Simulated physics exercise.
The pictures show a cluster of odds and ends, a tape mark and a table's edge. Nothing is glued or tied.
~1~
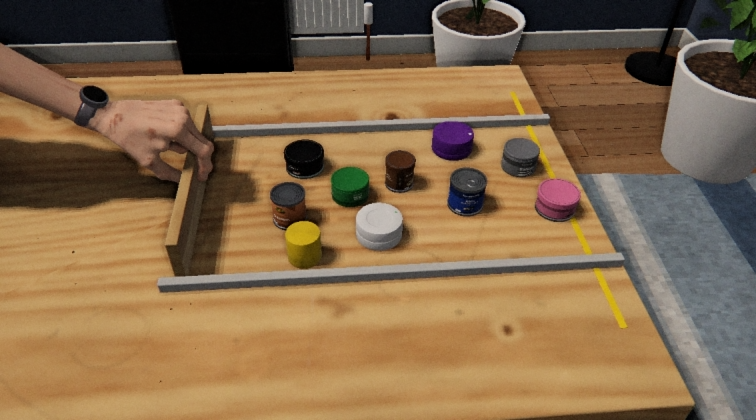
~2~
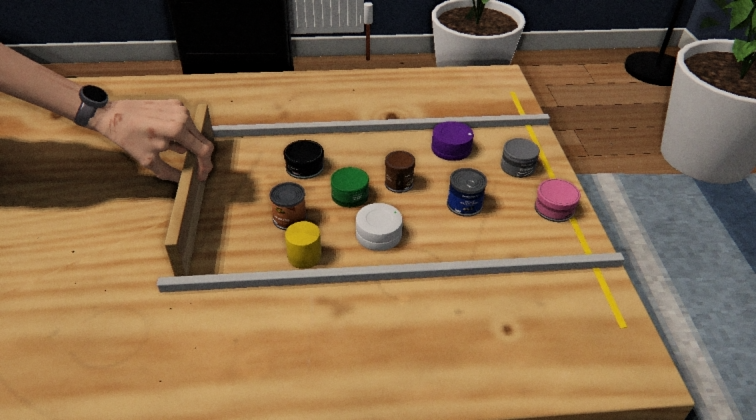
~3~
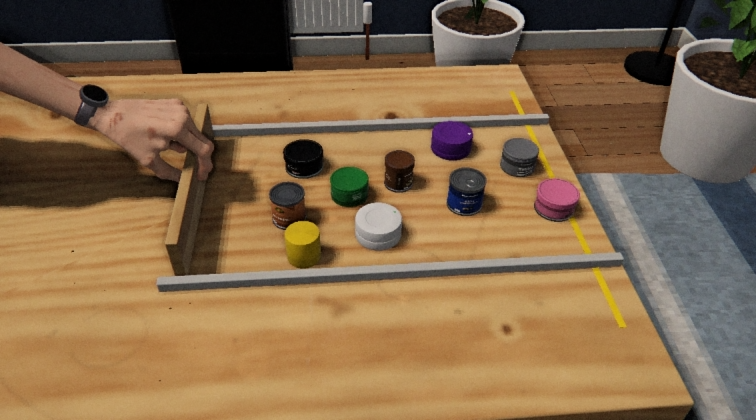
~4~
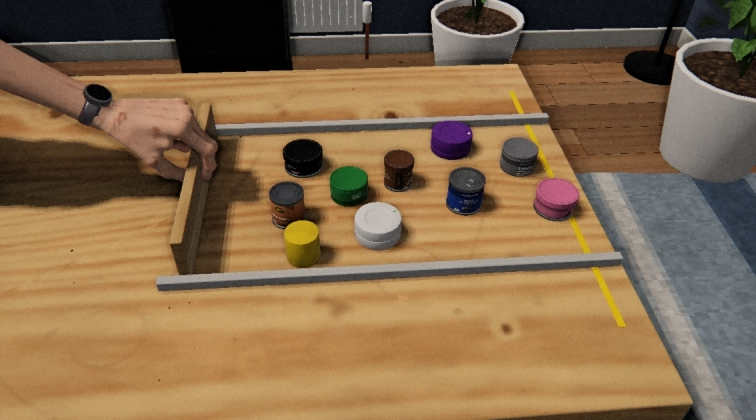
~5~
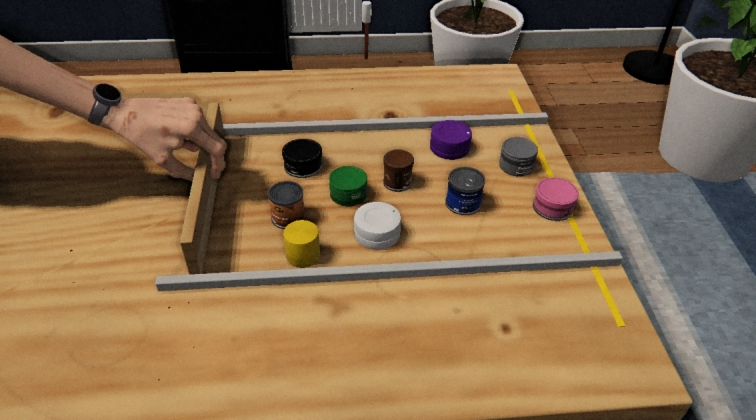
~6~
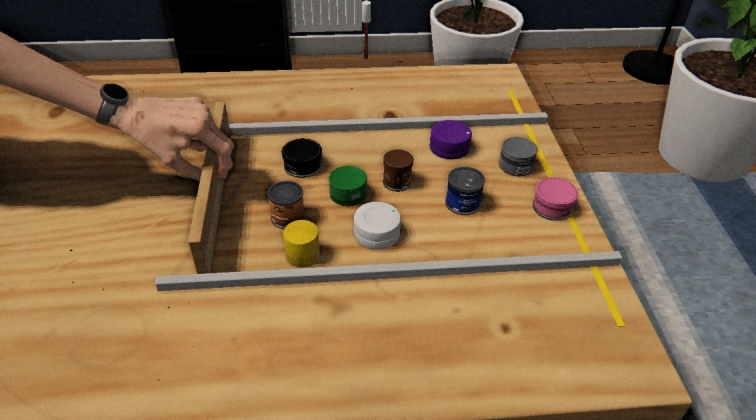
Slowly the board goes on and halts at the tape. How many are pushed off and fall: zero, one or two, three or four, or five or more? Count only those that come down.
The number that fall off is five or more.
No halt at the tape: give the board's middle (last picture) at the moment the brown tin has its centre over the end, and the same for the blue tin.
For the brown tin at (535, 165), for the blue tin at (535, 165).
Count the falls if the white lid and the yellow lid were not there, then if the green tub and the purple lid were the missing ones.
The counts: 4 and 3.
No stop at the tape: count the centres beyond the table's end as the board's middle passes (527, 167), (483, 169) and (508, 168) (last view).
In that order 2, 0 and 1.
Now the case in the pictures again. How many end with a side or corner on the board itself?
In contact: 5.
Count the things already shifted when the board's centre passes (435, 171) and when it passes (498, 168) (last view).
The counts are 8 and 10.
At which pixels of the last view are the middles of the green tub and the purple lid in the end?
The green tub at (574, 175), the purple lid at (552, 127).
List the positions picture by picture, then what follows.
The first frame shows pink tin (557, 200); grey tub (520, 158); purple lid (453, 141); board (193, 183); tape (556, 185).
The second frame shows grey tub (520, 158); green tub (350, 187).
The third frame shows purple lid (452, 141); yellow lid (303, 245).
The fourth frame shows pink tin (556, 200); black tin (303, 158).
The fifth frame shows grey tub (518, 157); brown tin (398, 171).
The sixth frame shows pink tin (555, 199); grey tub (518, 157); purple lid (451, 140); board (213, 180); tape (554, 183).
Soon after, none off yet; pink tin at rest near (555, 199); grey tub at rest near (518, 157); purple lid at rest near (451, 140).
Then, none off yet; pink tin at rest near (555, 199); grey tub at rest near (520, 156); purple lid moved about its own width near (481, 131).
At rest, the number that fall off is five or more; fallen, white lid, brown tin, blue tin, grey tub and pink tin.
